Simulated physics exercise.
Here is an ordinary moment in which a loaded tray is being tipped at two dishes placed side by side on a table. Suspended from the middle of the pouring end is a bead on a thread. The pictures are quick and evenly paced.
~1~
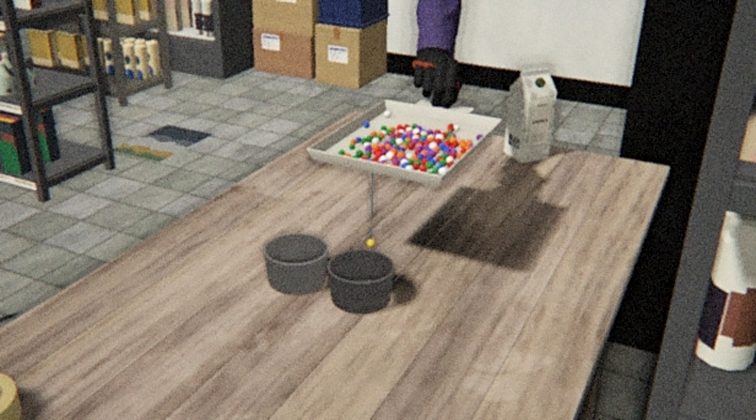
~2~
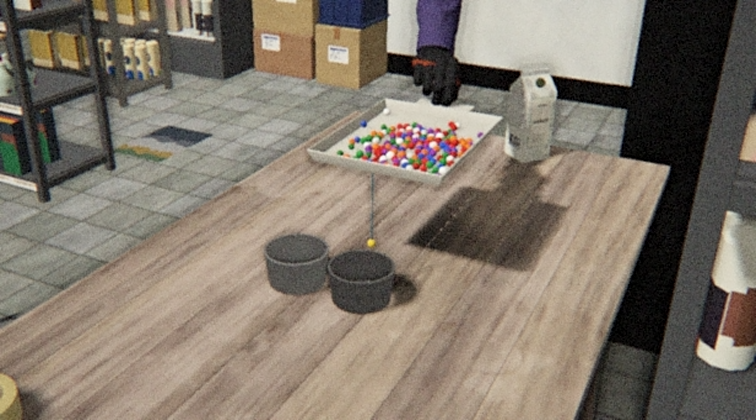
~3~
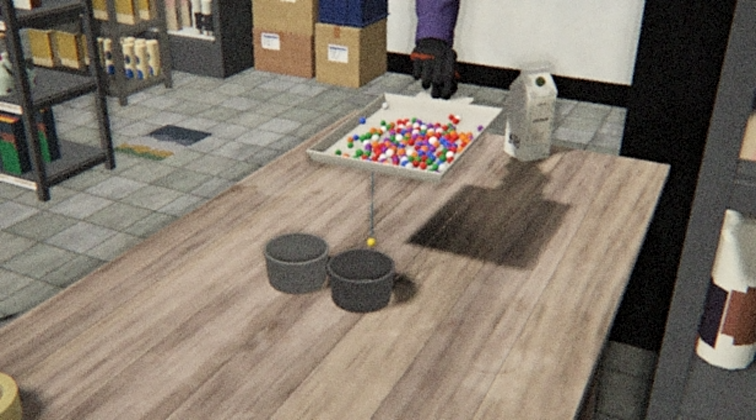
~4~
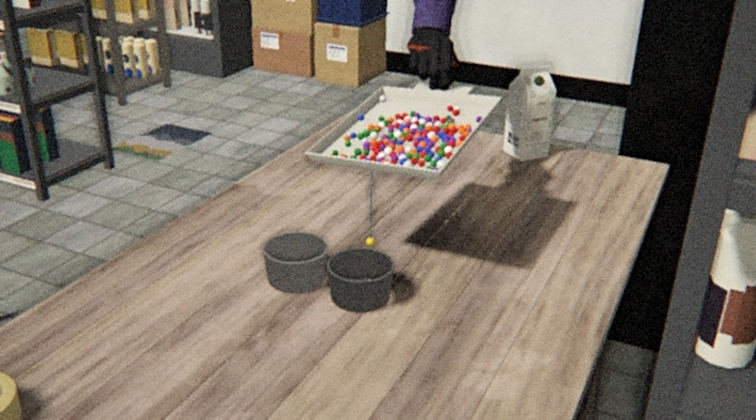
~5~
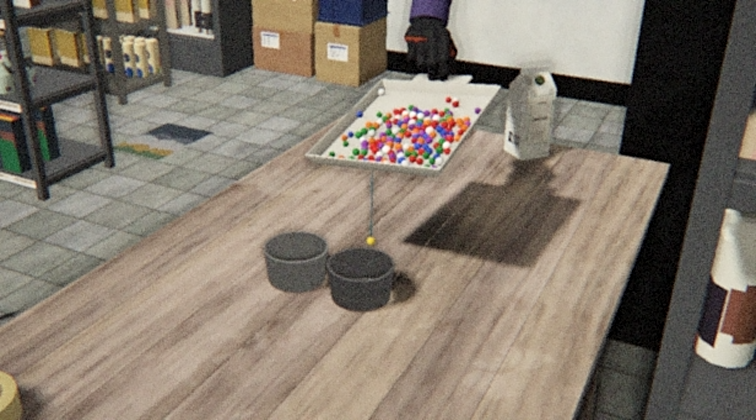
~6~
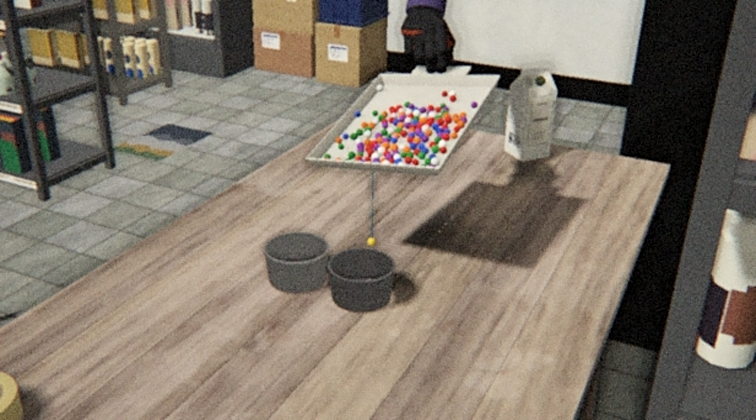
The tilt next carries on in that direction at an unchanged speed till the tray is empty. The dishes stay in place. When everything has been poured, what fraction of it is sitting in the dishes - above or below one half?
By the end, the dishes are holding most of the load, I'd say.
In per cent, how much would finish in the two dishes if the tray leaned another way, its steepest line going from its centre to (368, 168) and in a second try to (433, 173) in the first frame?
Lab note: Try 1 = 70 %, try 2 = 0 %.
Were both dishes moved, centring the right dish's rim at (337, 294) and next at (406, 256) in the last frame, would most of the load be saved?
First try: Lower than half; second try: Lower than half.
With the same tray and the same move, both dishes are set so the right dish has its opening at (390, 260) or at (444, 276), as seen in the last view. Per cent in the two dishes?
Respectively 70 % and 0 %.
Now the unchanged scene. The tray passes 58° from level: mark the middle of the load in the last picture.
Roughly (331, 168).
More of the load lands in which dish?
It turns out to be the left-positioned one.
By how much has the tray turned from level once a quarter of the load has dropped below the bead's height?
Roughly 60 degrees from level.
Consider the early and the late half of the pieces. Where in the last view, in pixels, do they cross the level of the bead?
Near (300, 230) to start, and near (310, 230) afterwards.
Just after the last frame, tray tipped steeply; roughly two thirds on the tray; just a few in the right dish; roughly a quarter in the left dish; just a few outside both; roughly a quarter in the air.
A moment on, tray tipped right over; about a tenth in the right dish; the larger part in the left dish; about a tenth outside both; just a few in the air.
Further on, tray tipped past a quarter turn; about a tenth in the right dish; the larger part in the left dish; about a tenth outside both.
When it is over, tray tipped past a quarter turn; about a tenth in the right dish; the larger part in the left dish; about a tenth outside both.
